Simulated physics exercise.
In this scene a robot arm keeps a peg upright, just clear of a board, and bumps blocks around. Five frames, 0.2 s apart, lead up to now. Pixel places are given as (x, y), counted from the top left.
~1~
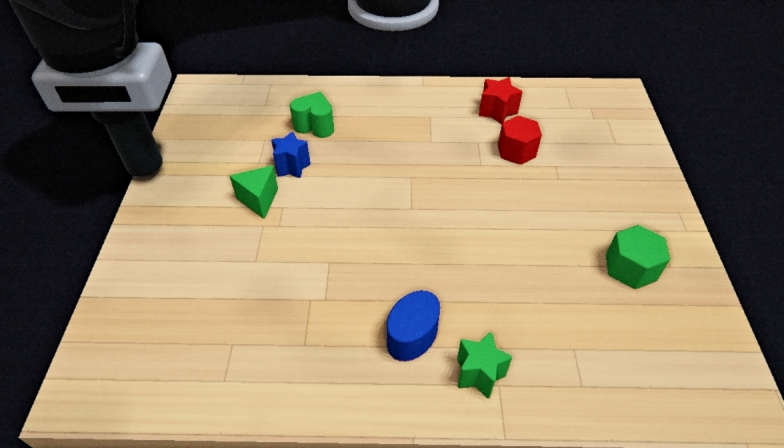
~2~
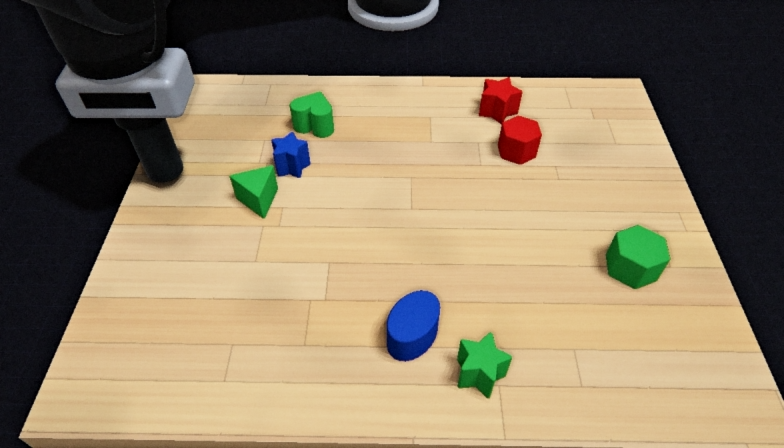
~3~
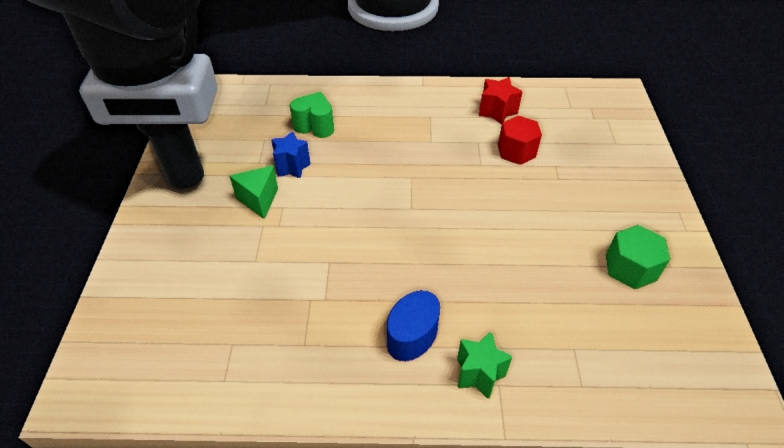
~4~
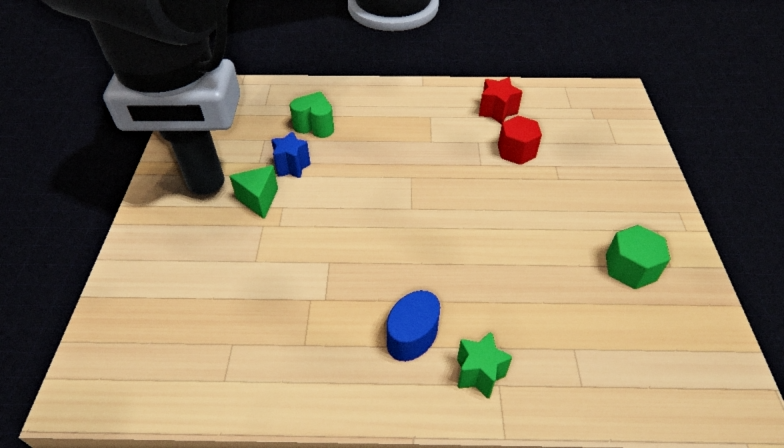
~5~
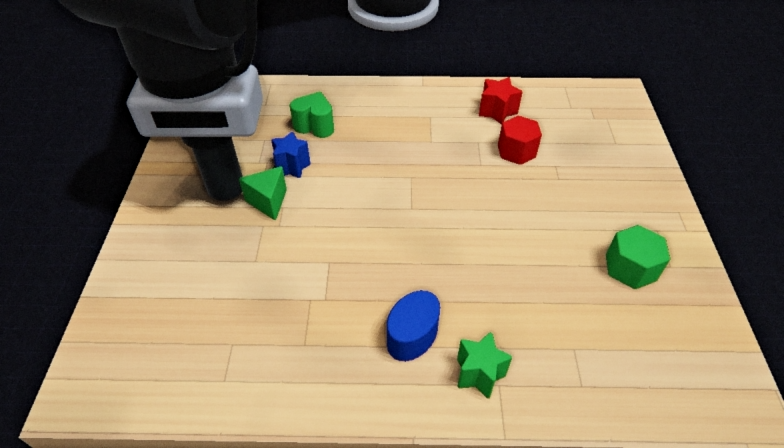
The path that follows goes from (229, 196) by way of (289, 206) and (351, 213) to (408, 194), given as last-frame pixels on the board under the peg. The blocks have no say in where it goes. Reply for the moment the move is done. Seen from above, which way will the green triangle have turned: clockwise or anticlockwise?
The twist is anticlockwise.
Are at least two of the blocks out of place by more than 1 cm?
Going by the path, no.
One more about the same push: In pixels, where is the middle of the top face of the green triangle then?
When the path ends, it will be at (436, 160).
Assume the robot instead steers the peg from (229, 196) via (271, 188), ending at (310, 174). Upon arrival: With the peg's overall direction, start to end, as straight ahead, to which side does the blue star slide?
It will end up to the left.
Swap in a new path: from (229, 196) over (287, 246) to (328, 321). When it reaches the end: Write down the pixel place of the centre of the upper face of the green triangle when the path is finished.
Expect it around (297, 187).
On the path given first. One third of the way, peg (287, 198); green triangle (328, 185), turned 15° anticlockwise.
Two thirds of the way, peg (351, 205); green triangle (380, 179), turned 90° anticlockwise.
At the end, peg (408, 185); green triangle (436, 160), turned 100° anticlockwise; blue star unmoved.
